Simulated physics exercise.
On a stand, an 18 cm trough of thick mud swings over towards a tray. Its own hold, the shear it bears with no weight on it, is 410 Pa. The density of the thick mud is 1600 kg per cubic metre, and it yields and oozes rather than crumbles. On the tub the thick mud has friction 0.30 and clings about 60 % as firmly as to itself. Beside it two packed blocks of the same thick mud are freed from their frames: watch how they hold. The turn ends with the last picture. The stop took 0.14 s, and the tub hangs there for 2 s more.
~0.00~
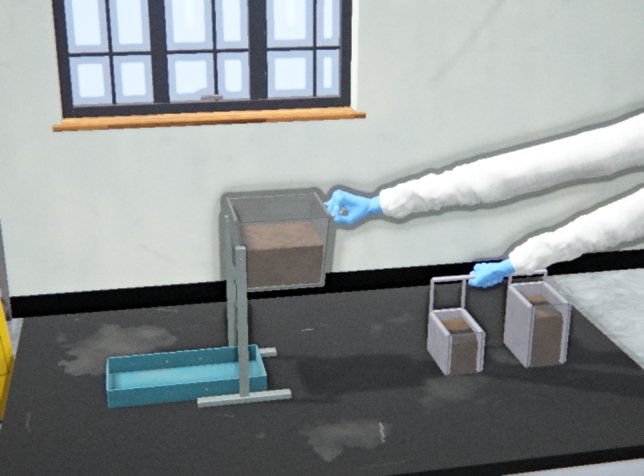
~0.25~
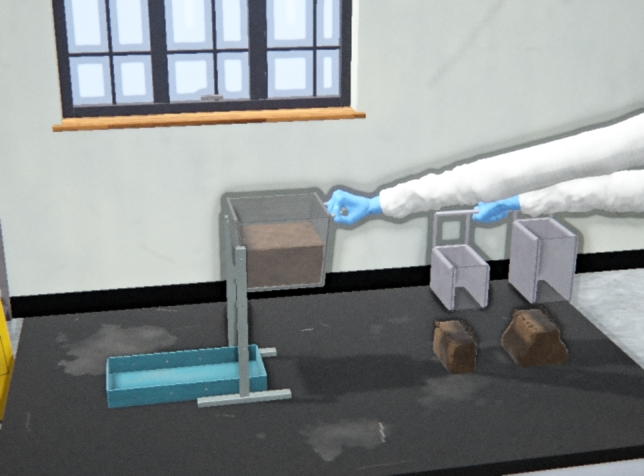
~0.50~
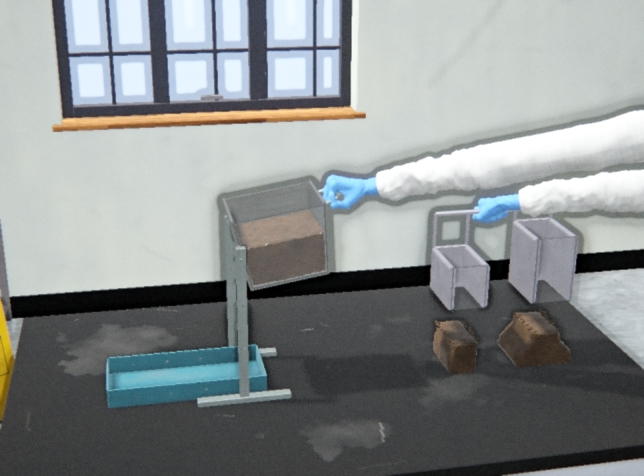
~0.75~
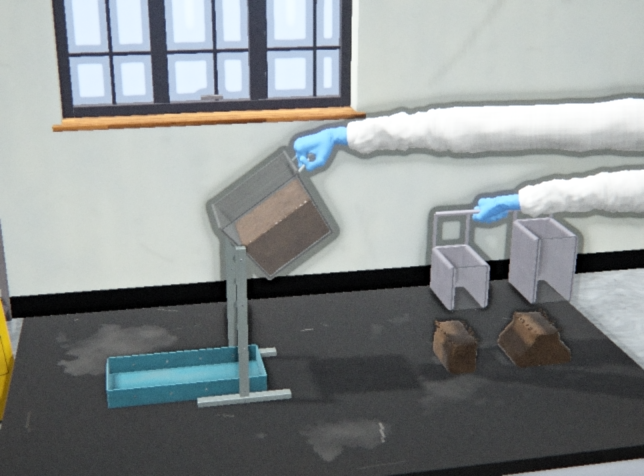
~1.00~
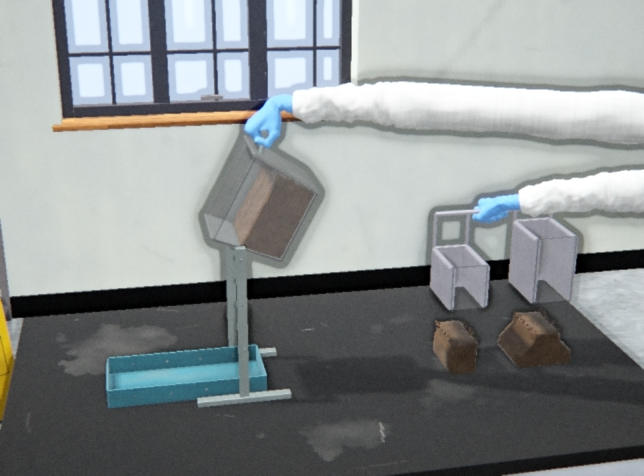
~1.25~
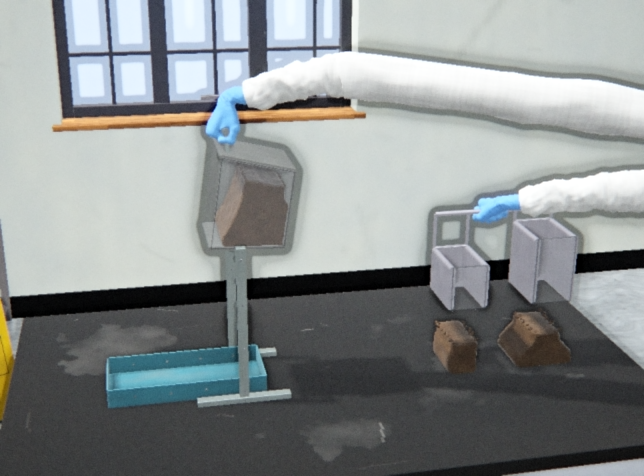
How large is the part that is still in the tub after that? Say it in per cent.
Expect roughly 82 %.
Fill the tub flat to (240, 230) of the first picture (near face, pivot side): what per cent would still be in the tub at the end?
In that case some 45 per cent.
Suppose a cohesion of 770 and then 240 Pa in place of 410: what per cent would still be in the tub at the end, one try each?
In that order: 100 %, 60 %.
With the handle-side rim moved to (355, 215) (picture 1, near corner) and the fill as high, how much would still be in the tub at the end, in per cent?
It would be near 50 %.
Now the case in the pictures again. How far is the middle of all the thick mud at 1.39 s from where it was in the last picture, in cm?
Roughly 3 cm.
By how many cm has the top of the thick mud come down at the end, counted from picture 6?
About 7 cm.
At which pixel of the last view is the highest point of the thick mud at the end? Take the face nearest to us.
At about (254, 207).
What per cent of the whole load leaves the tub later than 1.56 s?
About 10 %.
After 1.39 s, the tub is at 82 degrees and holds 99 %.
After 1.56 s, the tub is at 82 degrees and holds 92 %.
After 1.73 s, the tub is at 82 degrees and holds 85 %.
After 1.90 s, the tub is at 82 degrees and holds 83 %.
After 3.25 s, the tub is at 82 degrees and holds 82 %.
